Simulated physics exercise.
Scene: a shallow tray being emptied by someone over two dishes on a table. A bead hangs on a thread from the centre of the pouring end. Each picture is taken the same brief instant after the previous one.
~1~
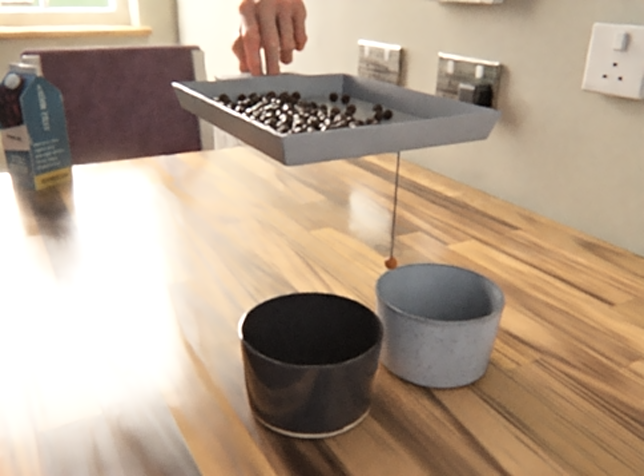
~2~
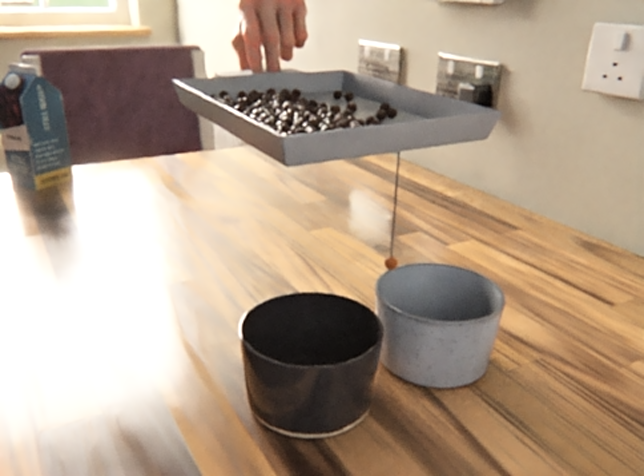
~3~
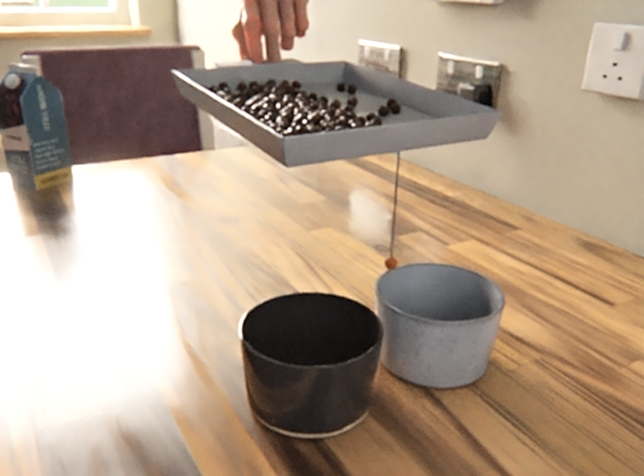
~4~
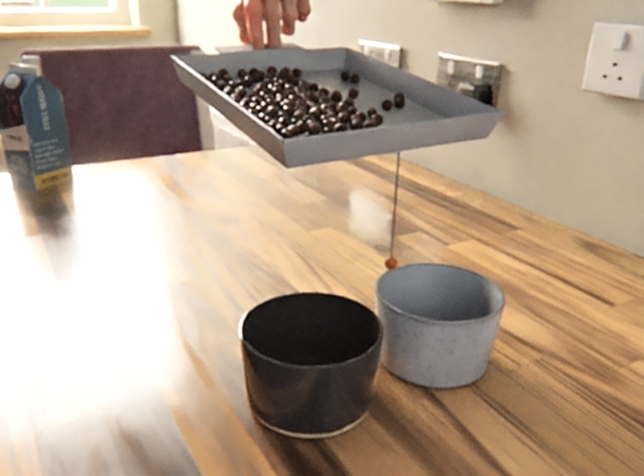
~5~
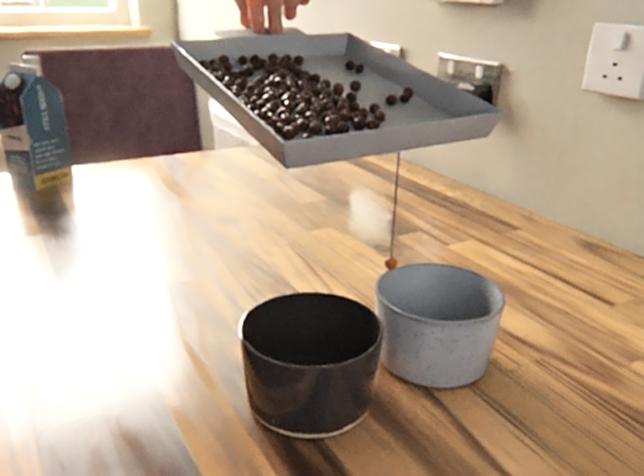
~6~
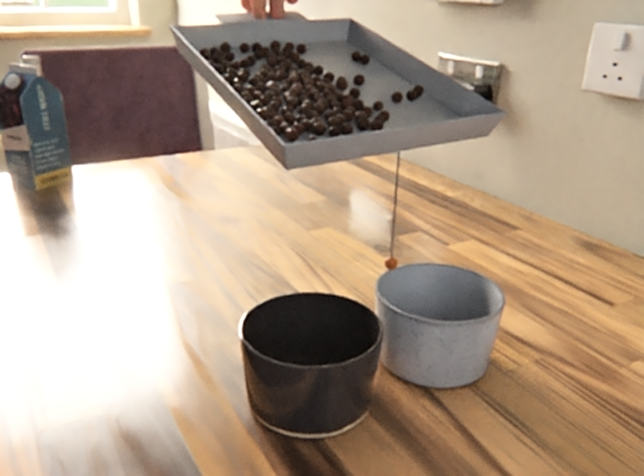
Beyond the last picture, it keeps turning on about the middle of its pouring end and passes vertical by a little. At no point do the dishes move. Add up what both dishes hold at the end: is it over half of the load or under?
It comes to over half.
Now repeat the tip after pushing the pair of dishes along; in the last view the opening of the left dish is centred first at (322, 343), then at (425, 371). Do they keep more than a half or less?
Placing 1: A majority of it. Placing 2: A minority of it.
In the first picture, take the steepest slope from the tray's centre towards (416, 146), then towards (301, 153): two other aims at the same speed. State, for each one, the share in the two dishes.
Well, 50 percent for one and then 90 percent for the other.
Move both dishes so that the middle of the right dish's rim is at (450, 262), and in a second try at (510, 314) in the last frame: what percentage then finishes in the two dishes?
Approximately 10 percent, followed by approximately 60 percent.
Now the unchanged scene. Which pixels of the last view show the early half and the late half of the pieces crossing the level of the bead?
Around (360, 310) first; around (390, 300) second.
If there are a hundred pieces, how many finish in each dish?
Left about 50, right about 30 in a hundred.
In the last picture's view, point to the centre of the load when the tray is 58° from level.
In the last view, the load is centred close to (357, 129).
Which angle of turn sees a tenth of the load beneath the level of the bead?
Roughly 80°.
Just after the last frame, tray tipped steeply; almost all on the tray; just a few in the left dish.
A moment on, tray tipped right over; about a tenth on the tray; roughly a third in the left dish; roughly a quarter in the right dish; about a tenth outside both; roughly a quarter in the air.
Further on, tray tipped past a quarter turn; roughly half in the left dish; roughly a quarter in the right dish; roughly a quarter outside both.
When it is over, tray tipped past a quarter turn; roughly half in the left dish; roughly a quarter in the right dish; roughly a quarter outside both.
